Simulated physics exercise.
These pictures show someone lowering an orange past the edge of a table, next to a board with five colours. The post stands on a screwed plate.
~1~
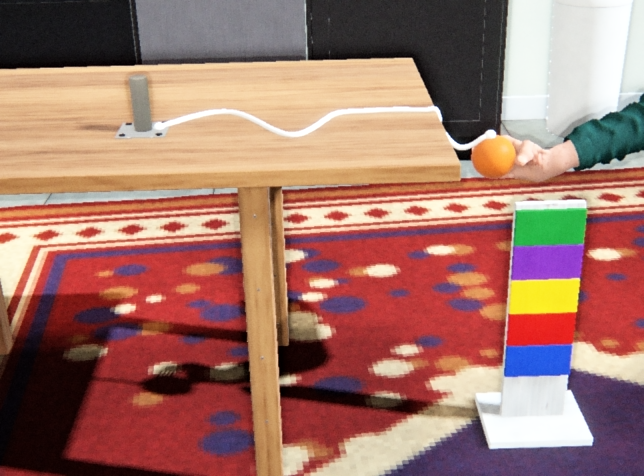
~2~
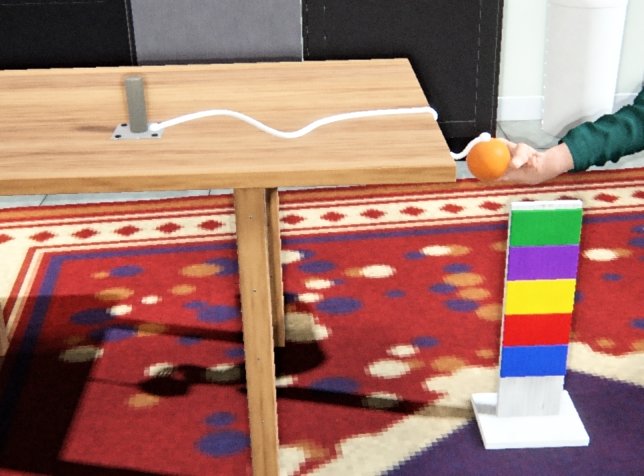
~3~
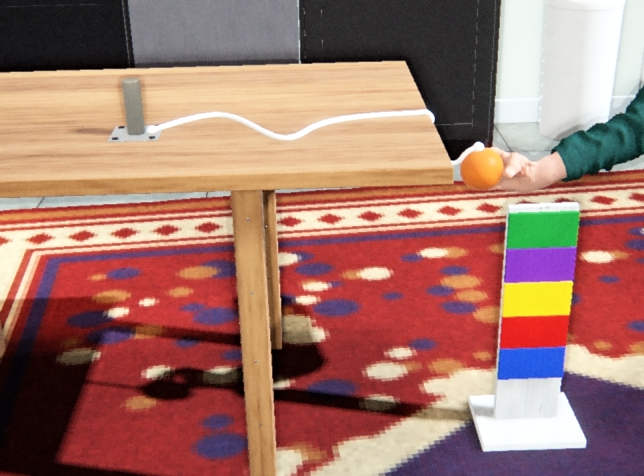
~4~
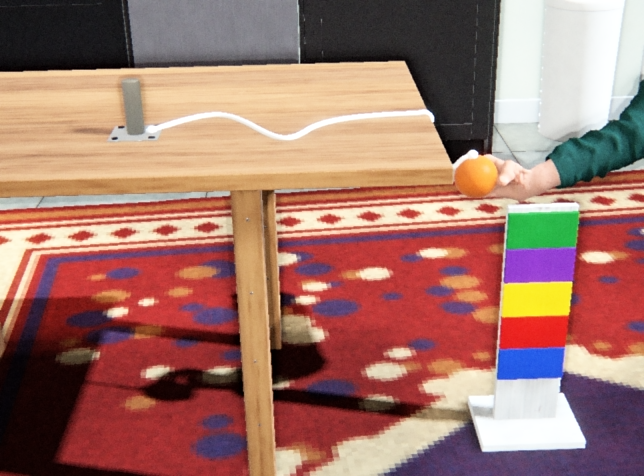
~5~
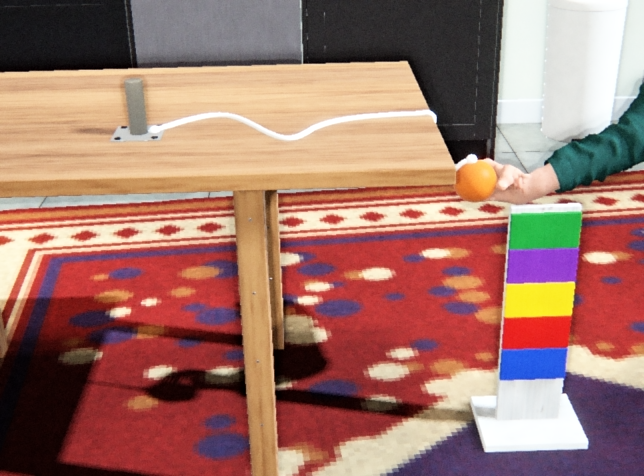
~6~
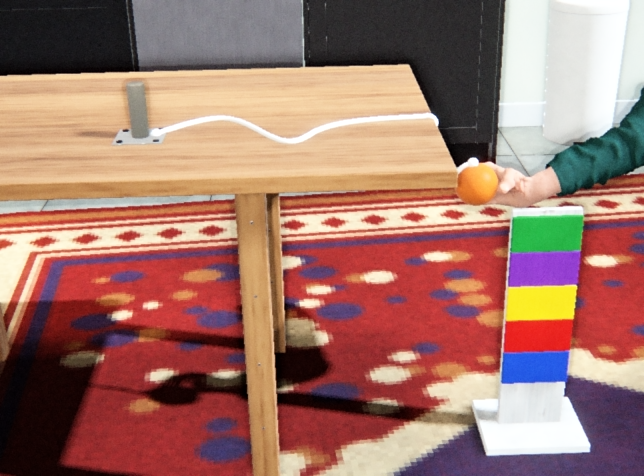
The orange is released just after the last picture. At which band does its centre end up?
Its middle rests at the yellow band.
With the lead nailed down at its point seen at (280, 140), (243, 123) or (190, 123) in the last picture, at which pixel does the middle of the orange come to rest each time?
Near (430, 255), (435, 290) and (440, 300).
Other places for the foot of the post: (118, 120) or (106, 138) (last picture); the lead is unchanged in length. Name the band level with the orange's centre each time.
It would be purple; purple.
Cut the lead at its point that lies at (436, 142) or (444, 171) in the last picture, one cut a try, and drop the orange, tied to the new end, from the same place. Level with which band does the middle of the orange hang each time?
It would be green; purple.
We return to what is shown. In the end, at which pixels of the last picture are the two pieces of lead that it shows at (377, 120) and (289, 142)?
About (437, 150), and the other about (350, 125).
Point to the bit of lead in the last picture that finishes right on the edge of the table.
It lies at about (351, 122).
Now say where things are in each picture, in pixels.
Orange (493, 157); green (551, 228); purple (547, 264); yellow (544, 297); red (541, 330); blue (539, 362), in the first picture.
Orange (488, 159); lead through (187, 118) (249, 121) (300, 134) (356, 116) (433, 122), in the second picture.
Orange (482, 169), in the third picture.
Orange (476, 176); lead through (184, 121) (246, 123) (297, 136) (353, 118) (430, 125), in the fourth picture.
Orange (475, 181), in the fifth picture.
Orange (476, 184); lead through (188, 124) (251, 126) (301, 139) (358, 121) (434, 128), in the sixth picture.
A little later, orange near (413, 310); level with yellow.
Next, orange near (445, 299); level with yellow.
When it is over, orange near (434, 304); level with yellow. The yellow one.
